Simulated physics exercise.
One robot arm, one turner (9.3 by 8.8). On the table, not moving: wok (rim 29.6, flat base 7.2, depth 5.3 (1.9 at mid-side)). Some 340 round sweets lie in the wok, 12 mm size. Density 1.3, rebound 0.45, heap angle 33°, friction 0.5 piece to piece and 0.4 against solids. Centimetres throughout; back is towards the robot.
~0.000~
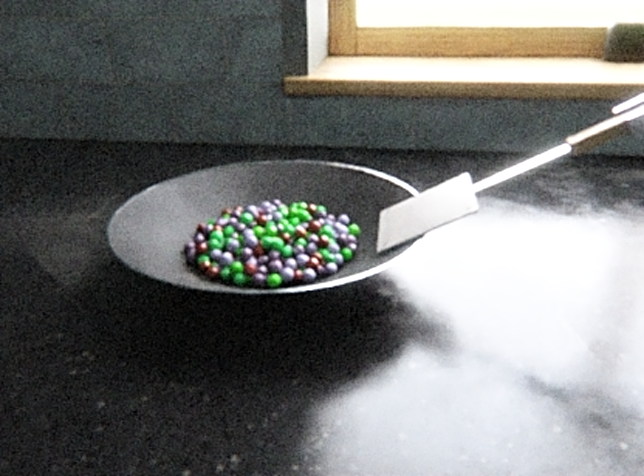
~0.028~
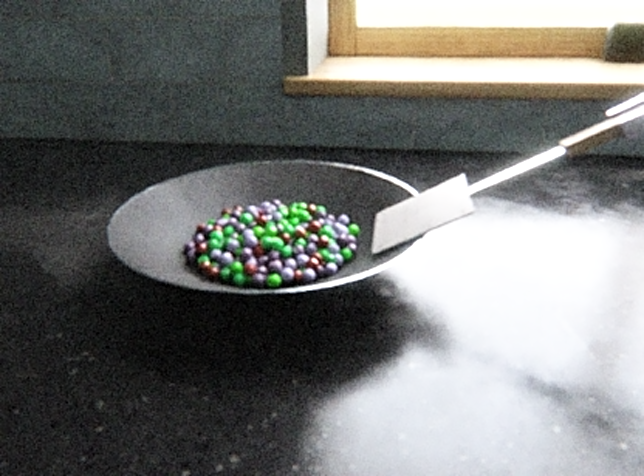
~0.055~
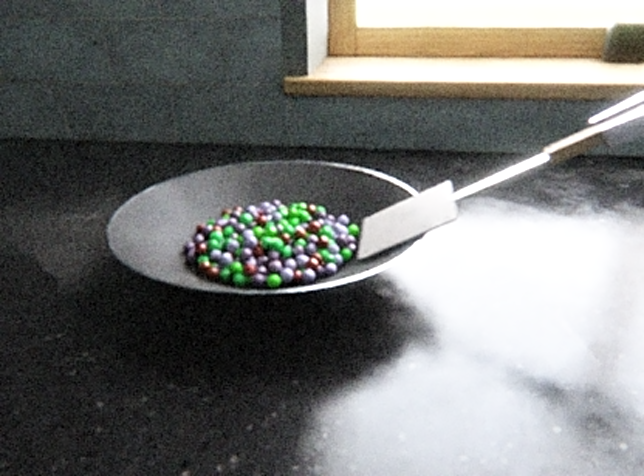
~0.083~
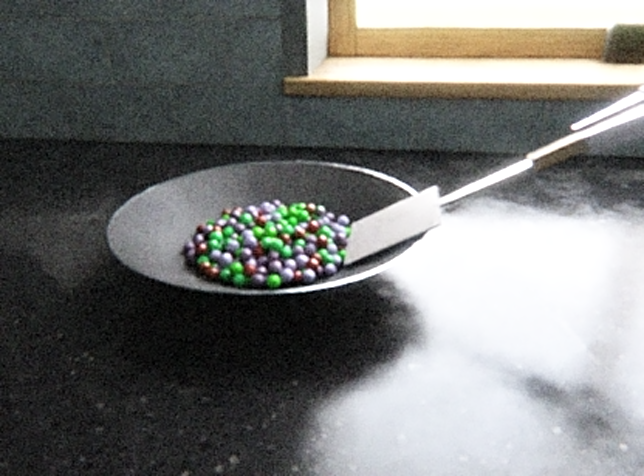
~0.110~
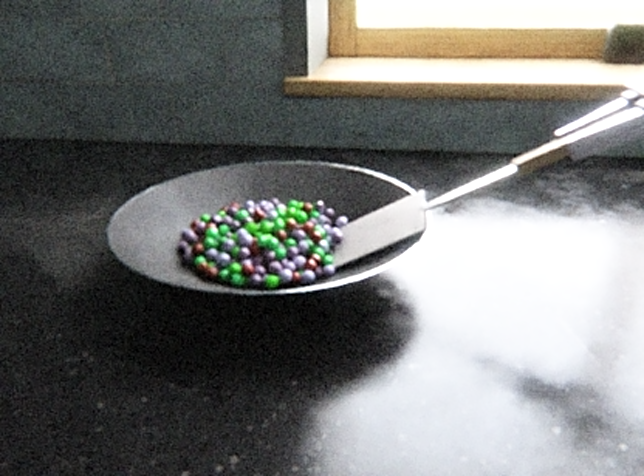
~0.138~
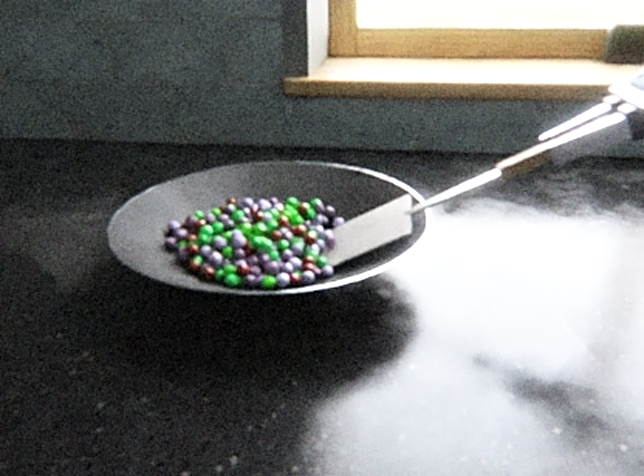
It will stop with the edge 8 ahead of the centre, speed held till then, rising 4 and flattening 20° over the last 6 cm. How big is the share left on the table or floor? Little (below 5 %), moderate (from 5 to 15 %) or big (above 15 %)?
On the table or floor the share is little, below 5 %.
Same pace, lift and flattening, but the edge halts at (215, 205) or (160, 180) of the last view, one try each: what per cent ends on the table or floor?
Some 0 and 20 per cent.
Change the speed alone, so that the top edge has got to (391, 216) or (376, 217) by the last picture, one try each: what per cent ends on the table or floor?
Some 5 and 10 per cent.
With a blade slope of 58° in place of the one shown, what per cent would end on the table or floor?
Then about 0 per cent.
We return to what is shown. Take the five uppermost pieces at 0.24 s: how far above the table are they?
Some 5 cm.
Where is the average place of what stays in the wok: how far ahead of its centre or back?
About 5.5 cm ahead.
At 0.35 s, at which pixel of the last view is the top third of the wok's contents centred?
Near (180, 214).
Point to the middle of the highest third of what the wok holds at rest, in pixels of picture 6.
Around (178, 216).
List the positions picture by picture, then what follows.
In the first frame, the turner top edge at (473, 190), sloping 29°; upper third of the load around (273, 232), from x 190 to 355, top at y 205; 344 in the wok.
In the second frame, the turner top edge at (468, 193), sloping 29°; upper third of the load around (273, 232), from x 190 to 355, top at y 205.
In the third frame, the turner top edge at (453, 199), sloping 29°; upper third of the load around (272, 232), from x 190 to 355, top at y 205.
In the fourth frame, the turner top edge at (438, 204), sloping 29°; upper third of the load around (272, 232), from x 190 to 345, top at y 205.
In the fifth frame, the turner top edge at (424, 209), sloping 29°; upper third of the load around (265, 229), from x 185 to 340, top at y 205.
In the sixth frame, the turner top edge at (410, 213), sloping 29°; upper third of the load around (252, 230), from x 170 to 340, top at y 205; 344 in the wok.
After 0.24 s, sloping 29°, highest piece 5 above the table; 344 in the wok.
After 0.35 s, sloping 20°, highest piece 6 above the table; 344 in the wok.
After 0.60 s, sloping 9°, highest piece 7 above the table; 341 in the wok, 3 on the table or floor.
After 1.65 s, sloping 9°, highest piece 6 above the table; 340 in the wok, 4 on the table or floor.
In the end, 340 in the wok, 4 on the table or floor. That is 1 % on the table or floor.
